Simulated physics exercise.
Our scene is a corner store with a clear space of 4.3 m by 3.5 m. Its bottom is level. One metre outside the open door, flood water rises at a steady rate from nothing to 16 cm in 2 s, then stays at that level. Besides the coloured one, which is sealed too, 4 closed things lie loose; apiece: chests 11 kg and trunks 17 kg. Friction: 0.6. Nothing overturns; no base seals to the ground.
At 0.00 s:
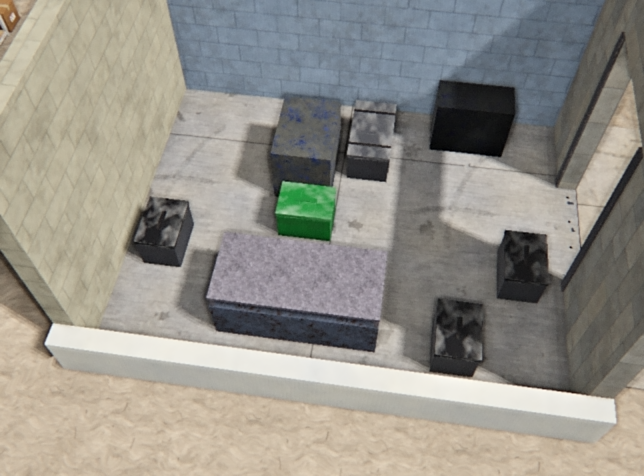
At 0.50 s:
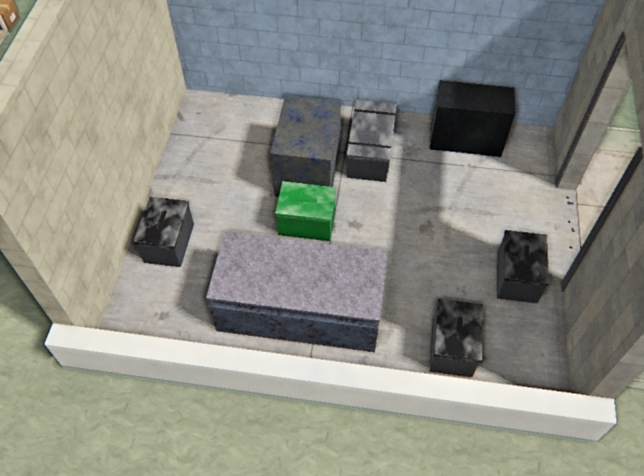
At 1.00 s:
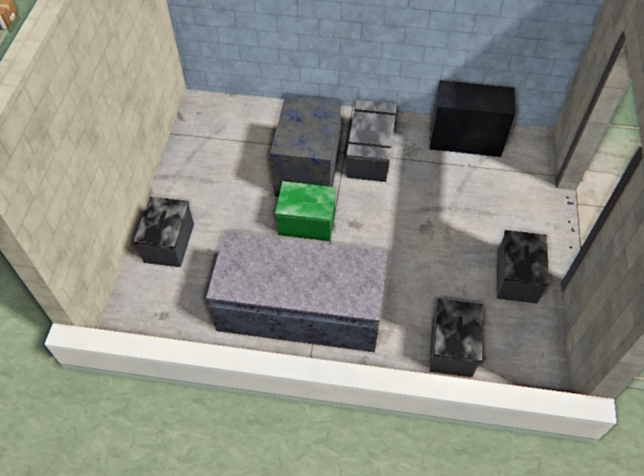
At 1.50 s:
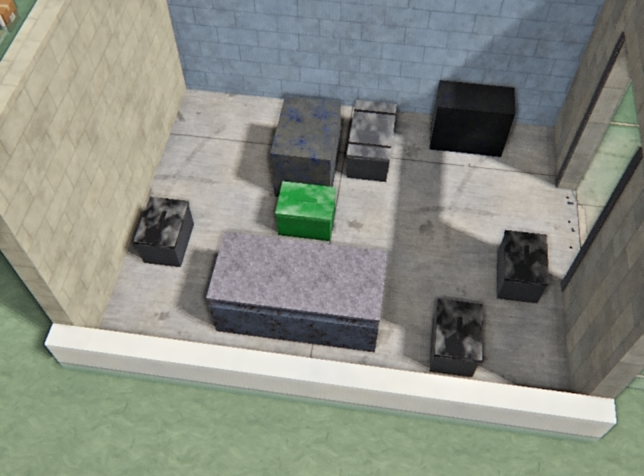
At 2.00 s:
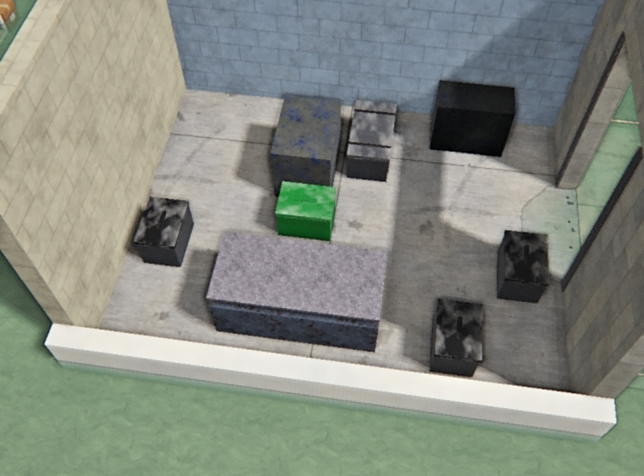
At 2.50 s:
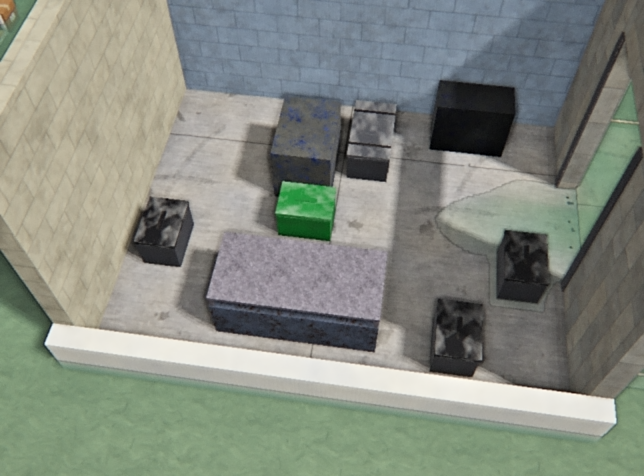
In a small store with a pale floor, a green box sits among dark boxes and larger blocks. Greenish water covers the sandy ground outside, then enters through the doorway on the right and spreads in a thin sheet over the nearby floor, while the boxes stay still.
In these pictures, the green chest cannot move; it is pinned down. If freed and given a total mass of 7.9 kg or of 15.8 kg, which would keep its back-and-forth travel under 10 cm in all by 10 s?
Neither would.
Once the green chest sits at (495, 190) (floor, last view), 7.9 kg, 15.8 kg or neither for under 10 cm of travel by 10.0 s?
Result: Both fail.
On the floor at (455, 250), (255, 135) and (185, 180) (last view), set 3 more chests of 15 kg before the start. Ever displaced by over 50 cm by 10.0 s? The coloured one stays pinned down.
Spot one crosses the limit, spot two stays inside, spot three stays inside.
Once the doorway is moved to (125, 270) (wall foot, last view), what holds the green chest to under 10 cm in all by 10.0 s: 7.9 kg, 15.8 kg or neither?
Outcome - neither pick works.
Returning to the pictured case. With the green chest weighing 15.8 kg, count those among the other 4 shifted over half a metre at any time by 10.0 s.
The answer here is 2.
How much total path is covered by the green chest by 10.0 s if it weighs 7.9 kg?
All together it comes to about 250 cm.
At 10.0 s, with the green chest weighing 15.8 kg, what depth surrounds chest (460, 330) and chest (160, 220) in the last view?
Around 5 cm and 6 cm.
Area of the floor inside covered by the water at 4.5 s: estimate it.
At that time the wet patch spans about 7.0 m2.
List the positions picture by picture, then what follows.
The green chest at (306, 200) rests on the ground; 0.0 m2 under water; 0 of 5 have shifted, in the first frame.
The green chest at (306, 200) rests on the ground; 0.0 m2 under water; 0 of 5 have shifted, in the second frame.
The green chest at (306, 200), on the bottom; 0.0 m2 under water; 0 of 5 have shifted, in the third frame.
The green chest at (306, 200) rests on the ground; water covers 0.0 m2; 0 of 5 have shifted, in the fourth frame.
The green chest at (306, 200), on the bottom; 0.3 m2 under water; 0 of 5 have shifted, in the fifth frame.
The green chest at (306, 200) rests on the ground; water covers 1.0 m2; 0 of 5 have shifted, in the sixth frame.
After 3.5 s the green chest would be 0 cm from its start with 7.9 kg and 0 cm from its start with 15.8 kg; 2 cm of water round it then.
After 4.5 s the green chest would be 30 cm from its start with 7.9 kg and 0 cm from its start with 15.8 kg; 4 cm of water round it then.
After 7.0 s the green chest would be 147 cm from its start with 7.9 kg and 40 cm from its start with 15.8 kg; 6 cm of water round it then.
After 10.0 s the green chest would be 162 cm from its start with 7.9 kg and 120 cm from its start with 15.8 kg; 8 cm of water round it then.
